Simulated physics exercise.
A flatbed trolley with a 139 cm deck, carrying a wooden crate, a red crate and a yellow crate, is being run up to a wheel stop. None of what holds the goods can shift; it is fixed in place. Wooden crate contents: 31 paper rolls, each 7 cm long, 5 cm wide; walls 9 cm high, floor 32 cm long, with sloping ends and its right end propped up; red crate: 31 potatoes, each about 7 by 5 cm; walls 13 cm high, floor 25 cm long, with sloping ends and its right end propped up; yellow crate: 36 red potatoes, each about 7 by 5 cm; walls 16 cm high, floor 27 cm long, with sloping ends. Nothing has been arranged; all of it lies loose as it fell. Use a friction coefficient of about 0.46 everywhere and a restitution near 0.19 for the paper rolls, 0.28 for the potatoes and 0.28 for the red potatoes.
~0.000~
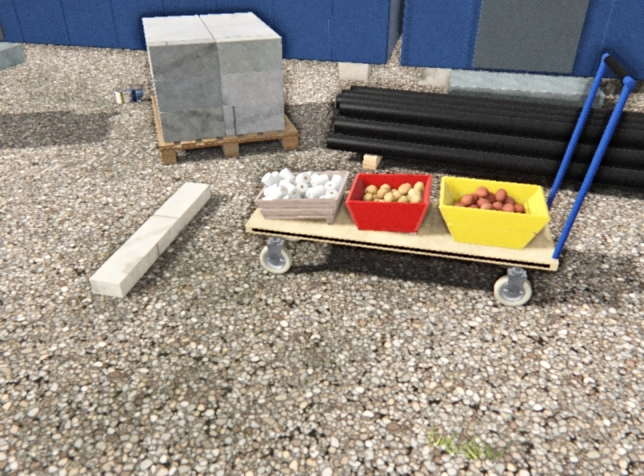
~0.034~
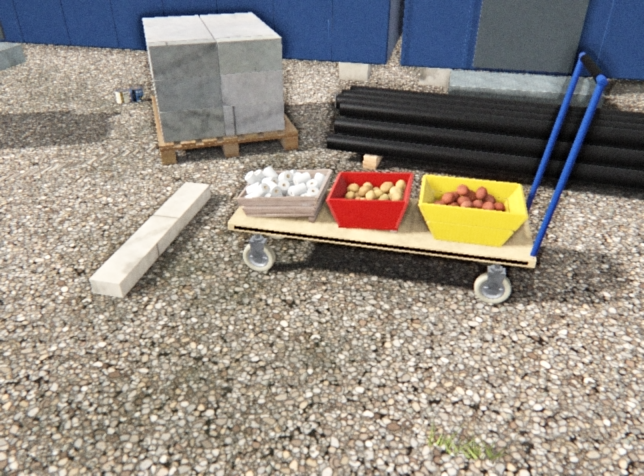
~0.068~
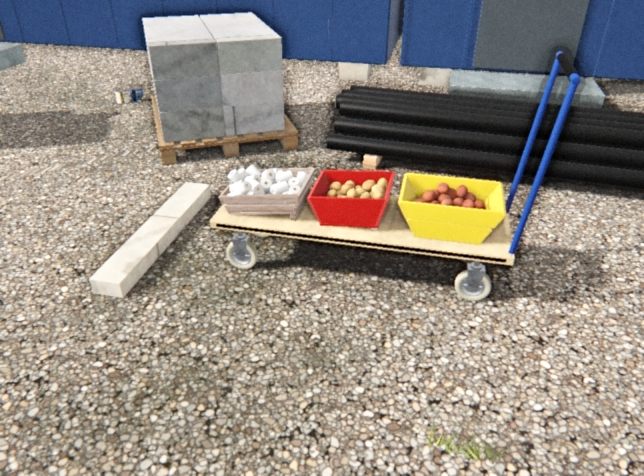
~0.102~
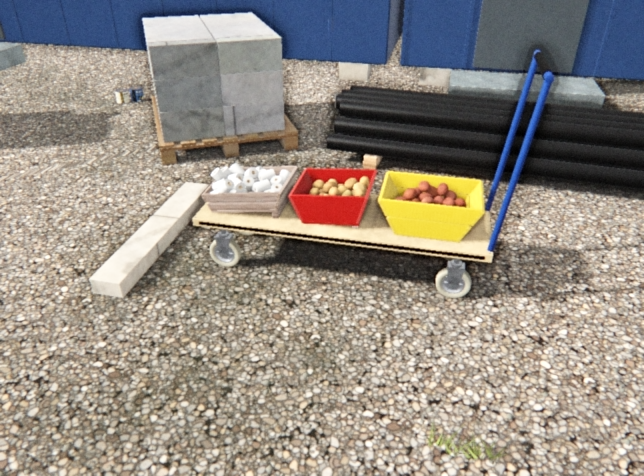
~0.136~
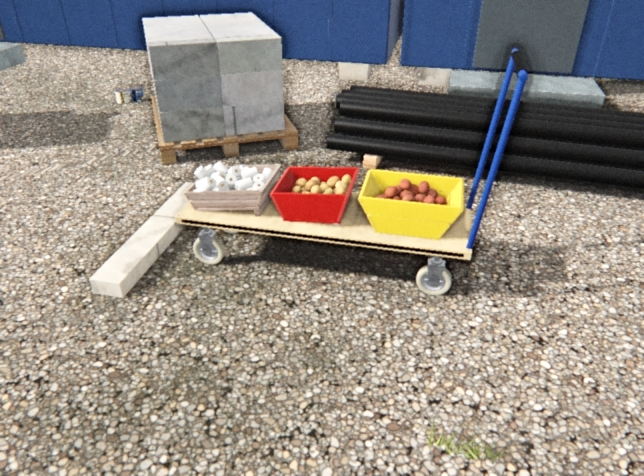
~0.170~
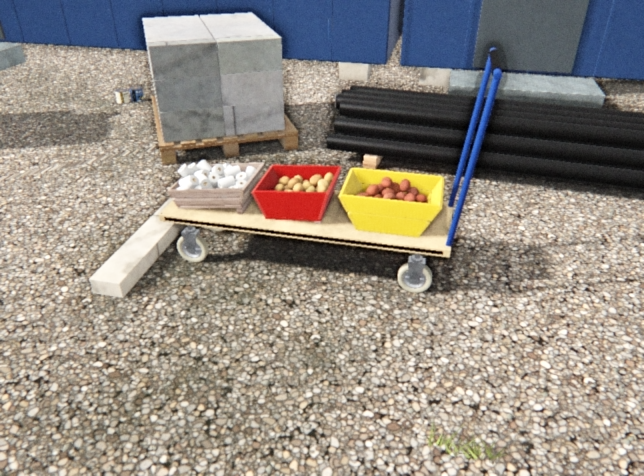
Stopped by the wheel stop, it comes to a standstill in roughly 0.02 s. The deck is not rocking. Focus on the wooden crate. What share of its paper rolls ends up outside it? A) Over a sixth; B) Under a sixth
The answer is A.
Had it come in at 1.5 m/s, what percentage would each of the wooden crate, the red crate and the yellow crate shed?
Wooden crate 10 %, red crate 0 %, yellow crate 0 %.
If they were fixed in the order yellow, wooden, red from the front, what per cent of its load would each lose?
With that order the wooden crate sheds 30 per cent of its load, the red crate 0 per cent, and the yellow crate 10 per cent.
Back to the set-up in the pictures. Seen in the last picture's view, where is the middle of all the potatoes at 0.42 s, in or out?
Close to (263, 186).
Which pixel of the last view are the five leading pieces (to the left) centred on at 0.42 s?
The leading five average out near (143, 166).
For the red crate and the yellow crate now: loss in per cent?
For the red crate it's 5 %, and for the yellow crate it's 10 %.
After 0.20 s, the wheels strike.
After 0.30 s, the wooden crate is down by 1 of 31, the red crate has all 31 and the yellow crate has all 36.
After 0.42 s, the wooden crate is down by 7 of 31, the red crate has all 31 and the yellow crate is down by 1 of 36.
After 0.65 s, the wooden crate is down by 10 of 31, the red crate is down by 1 of 31 and the yellow crate is down by 4 of 36.
When it is over (at 1.16 s), the wooden crate is down by 10 of 31, the red crate is down by 1 of 31 and the yellow crate is down by 4 of 36. Asked share, 10 of 31, 32 per cent.
